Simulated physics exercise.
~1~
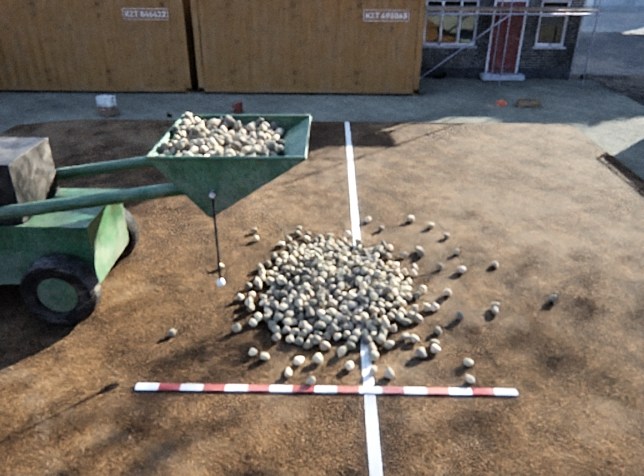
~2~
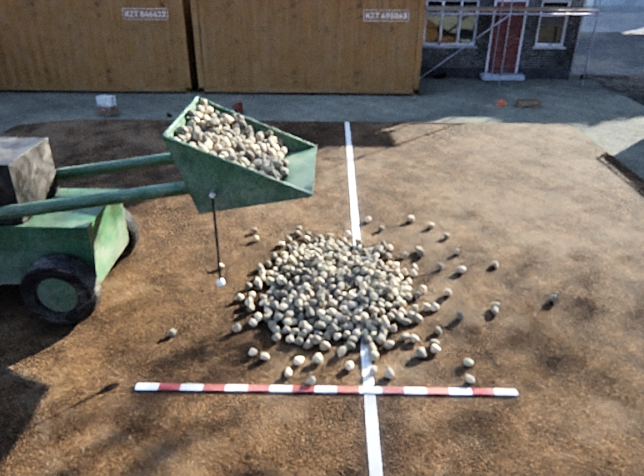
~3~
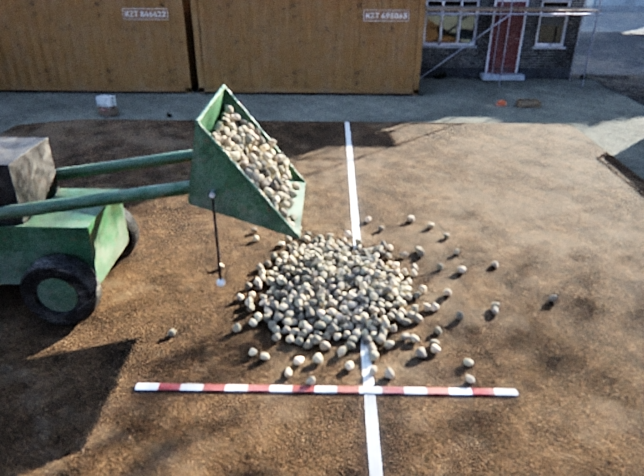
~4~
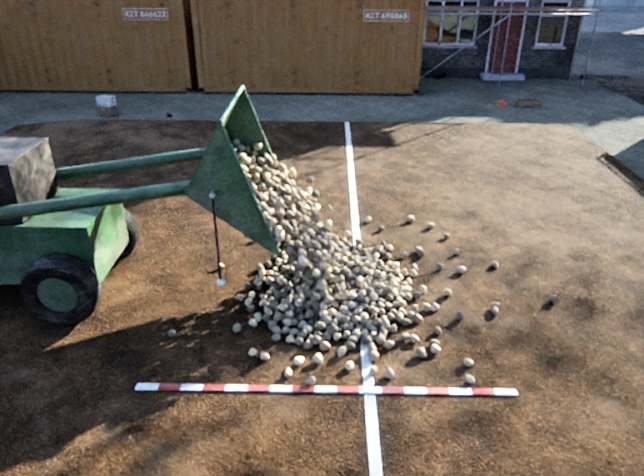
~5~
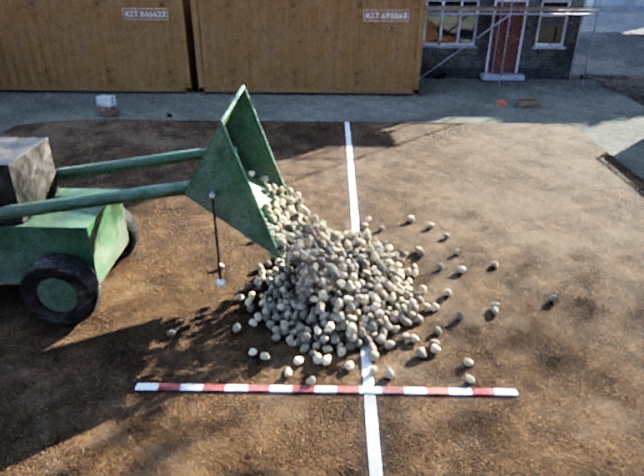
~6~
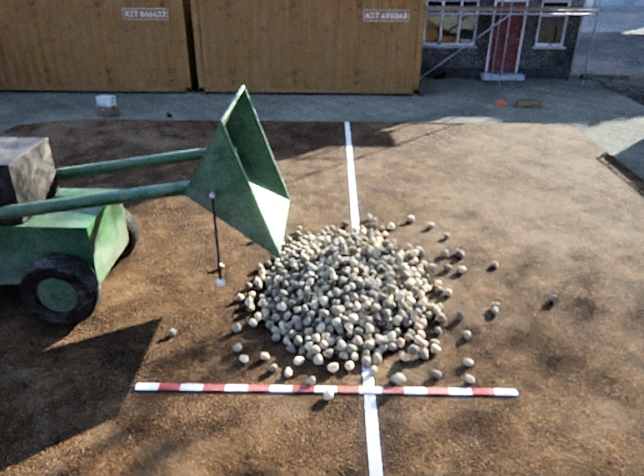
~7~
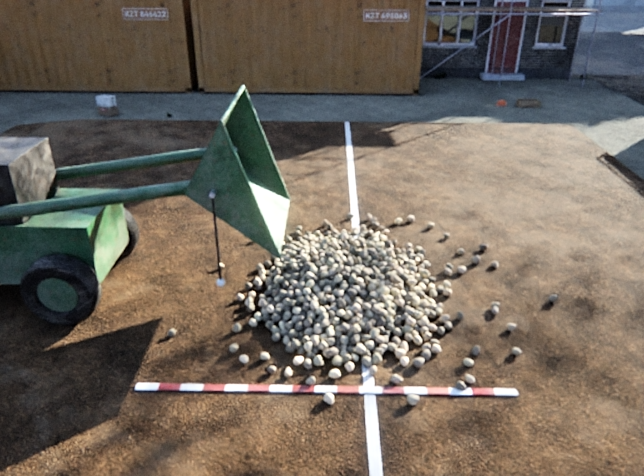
The clip opens on a green loader at the left, its raised bucket full of rounded pale stones, beside a heap already lying across a white line on brown ground. The bucket begins tipping to the right, its load still inside. It tilts more steeply, and the stones slide toward its lower lip. Then they pour out in a thick stream onto the left side of the heap, while the bucket stops turning. The flow thins as stones spread rightward and toward the red and white bar. Finally the bucket hangs empty above a larger, broader heap, with a few stray stones scattered around it.
